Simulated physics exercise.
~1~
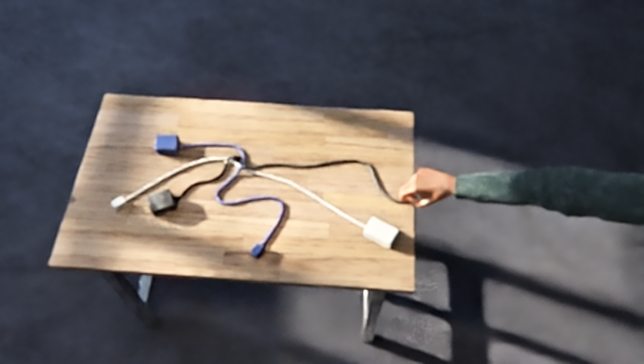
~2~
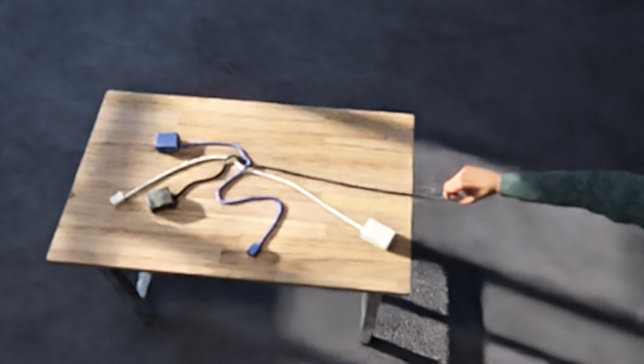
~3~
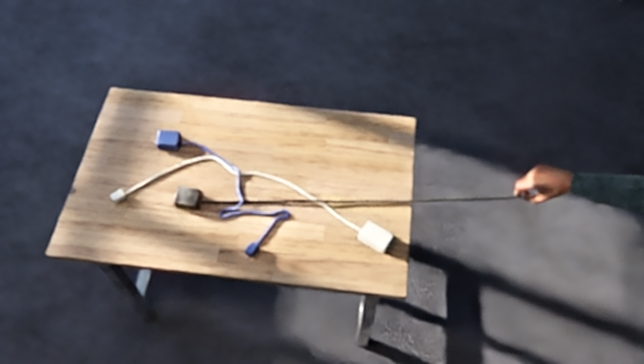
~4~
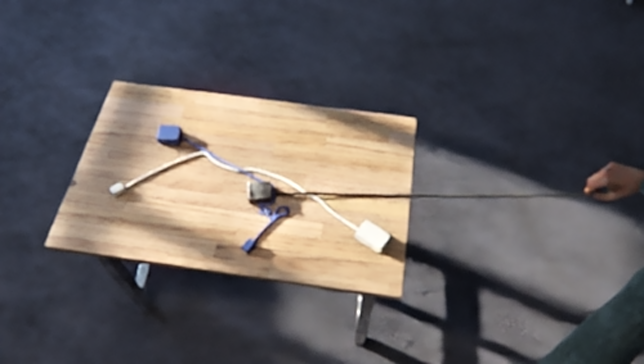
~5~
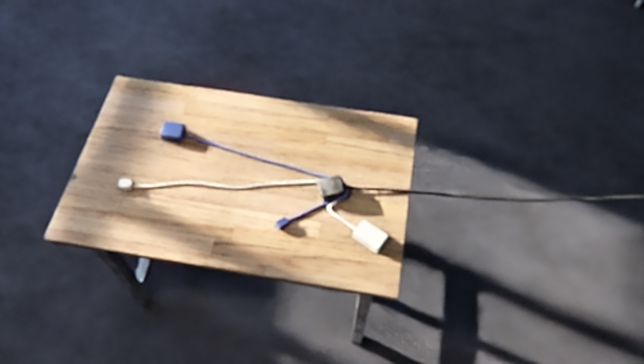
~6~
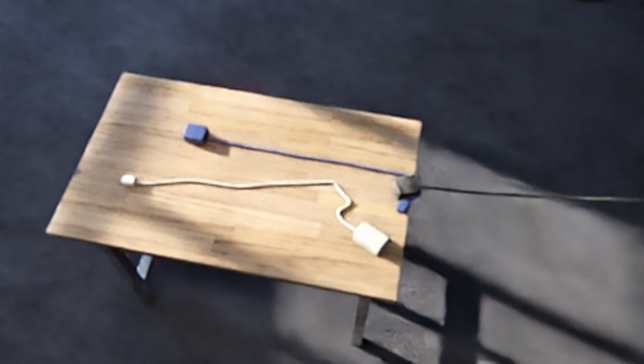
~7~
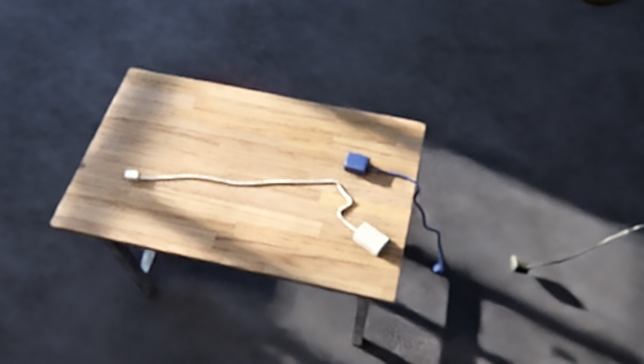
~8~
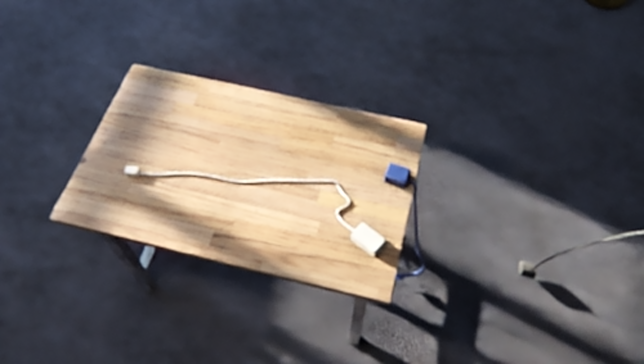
A black lead, tangled with a blue one and a white one on a wooden table, is pulled by a hand over the right edge. It straightens, and its block charger slides across the wood, bunching the blue lead and dragging one end of it along. The hand goes out of view as the black charger reaches the edge and drops off, and the blue plug goes over too. The blue charger slides after it toward the right edge. At the end, the blue charger rests near that edge with its lead hanging down, while the white charger has barely shifted.
